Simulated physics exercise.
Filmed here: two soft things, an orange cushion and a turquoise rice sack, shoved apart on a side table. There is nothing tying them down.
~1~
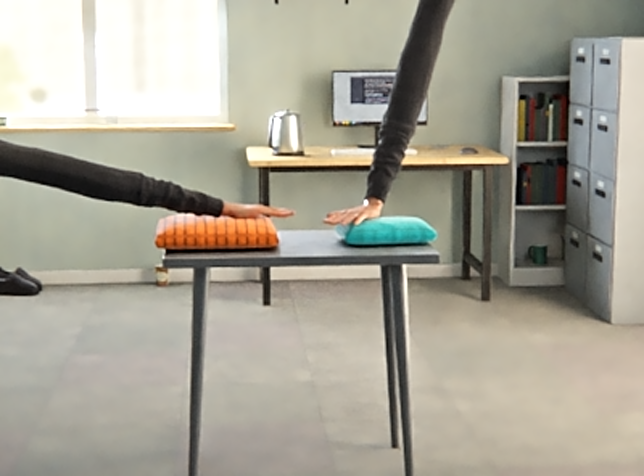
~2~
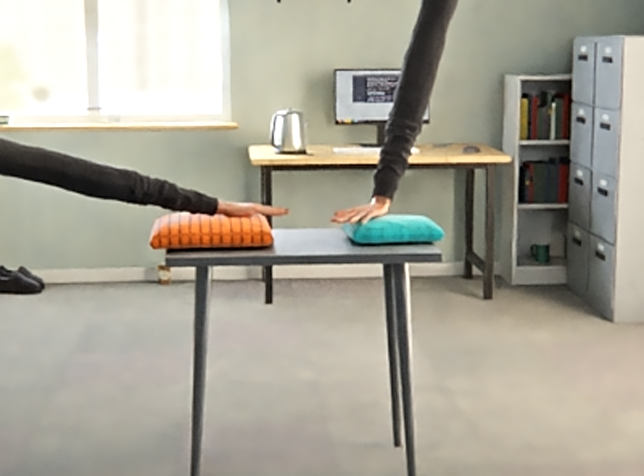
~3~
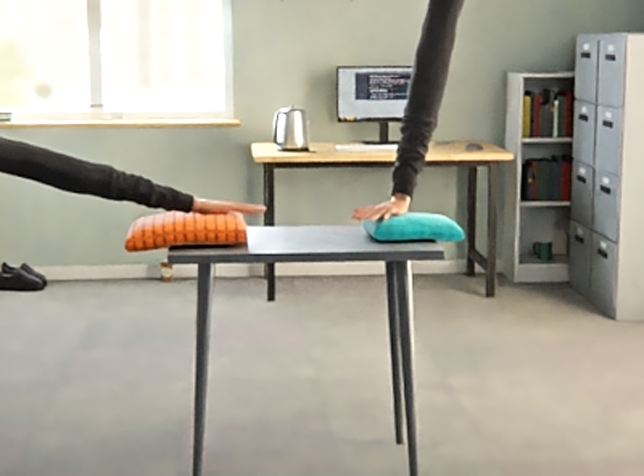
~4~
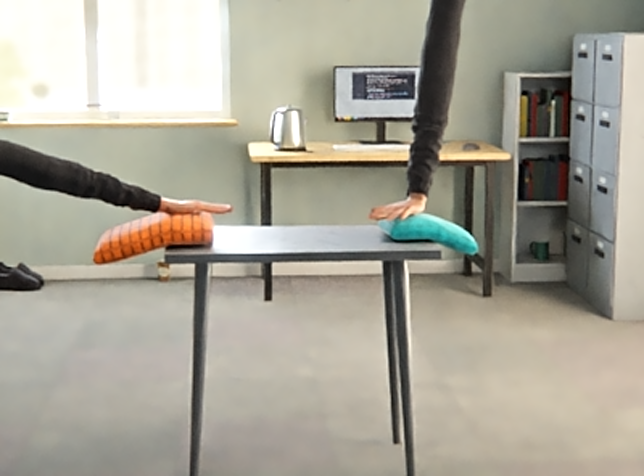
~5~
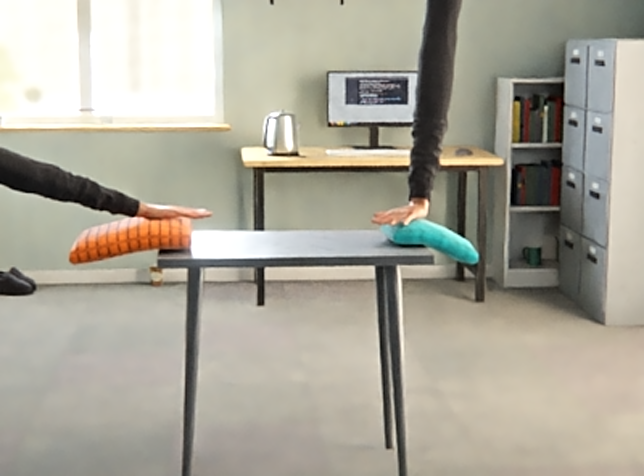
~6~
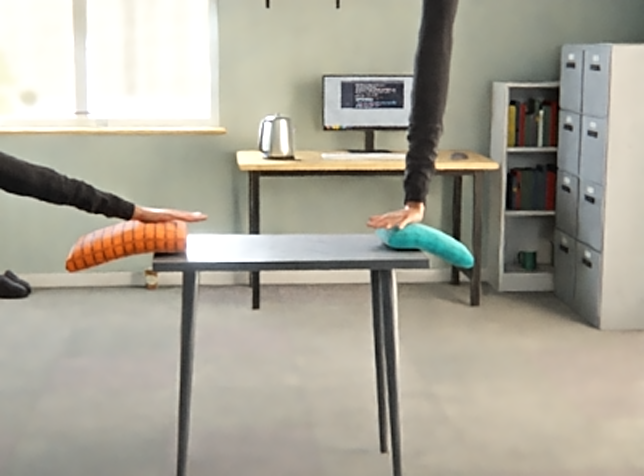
Orange cushion and turquoise rice sack being pushed apart by two hands on a side table, drooping over opposite edges.
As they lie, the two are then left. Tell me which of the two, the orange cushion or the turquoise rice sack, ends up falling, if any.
In the end orange cushion: Off its support. Turquoise rice sack: Off its support.
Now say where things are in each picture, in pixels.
In the first picture, cushion tip (159, 238); rice sack tip (431, 234).
In the second picture, cushion tip (154, 238); rice sack tip (438, 233).
In the third picture, cushion tip (129, 242); rice sack tip (458, 233).
In the fourth picture, cushion tip (98, 255); rice sack tip (471, 247).
In the fifth picture, cushion tip (74, 254); rice sack tip (471, 257).
In the sixth picture, cushion tip (71, 263), well over half past the edge; rice sack tip (466, 260), well over half past the edge.
Then, 0.24 s past the final frame, cushion falling near (123, 266); rice sack tipping outwards near (433, 256).
Then, 0.46 s past the final frame, cushion falling near (123, 387); rice sack falling near (446, 356).
Then, 0.70 s past the final frame, cushion on the floor near (79, 452); rice sack on the floor near (476, 448).
When it is over, cushion on the floor near (53, 463); rice sack on the floor near (499, 459). The orange cushion slumps off the end and the turquoise rice sack tips over and falls.
